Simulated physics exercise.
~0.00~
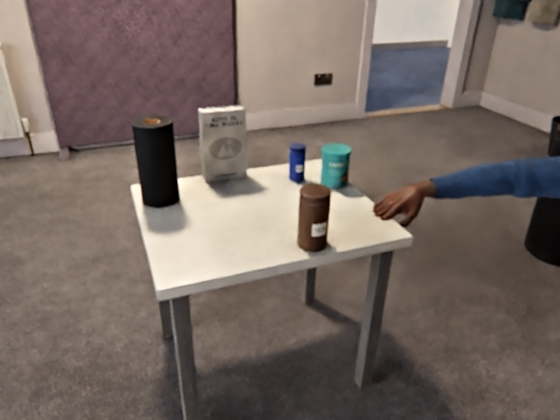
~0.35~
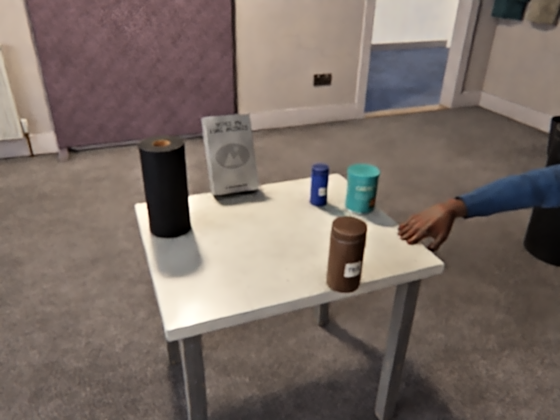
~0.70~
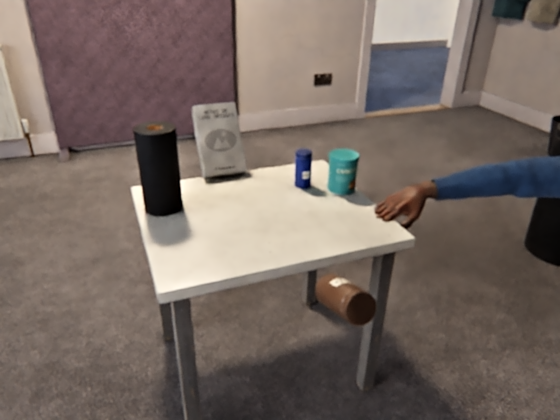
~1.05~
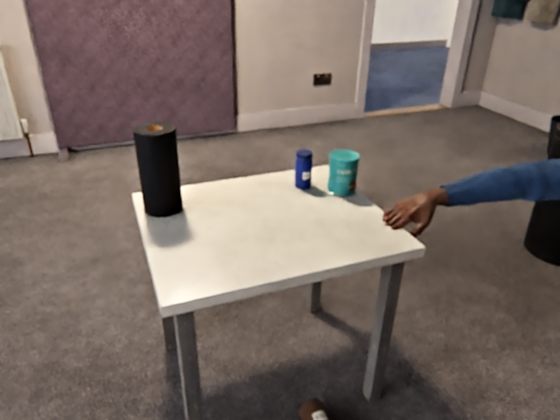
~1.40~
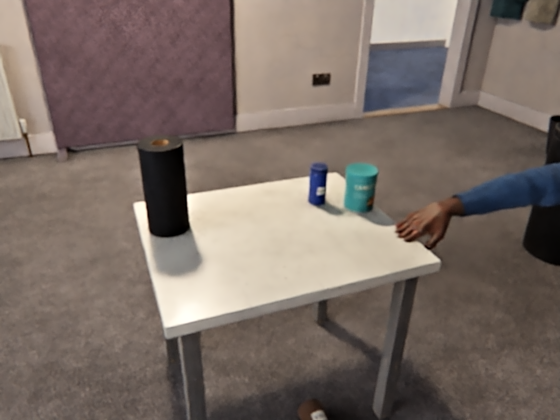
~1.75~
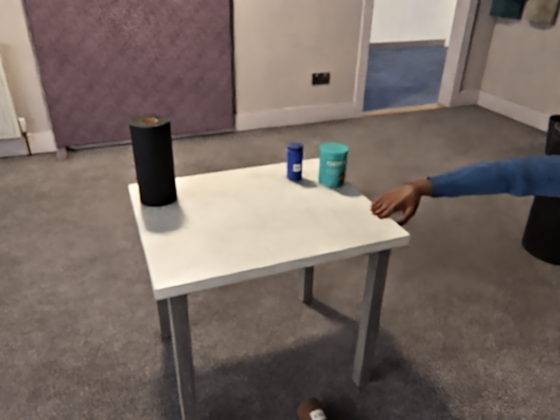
A hand shakes a white table until the brown jar and grey book fall off.
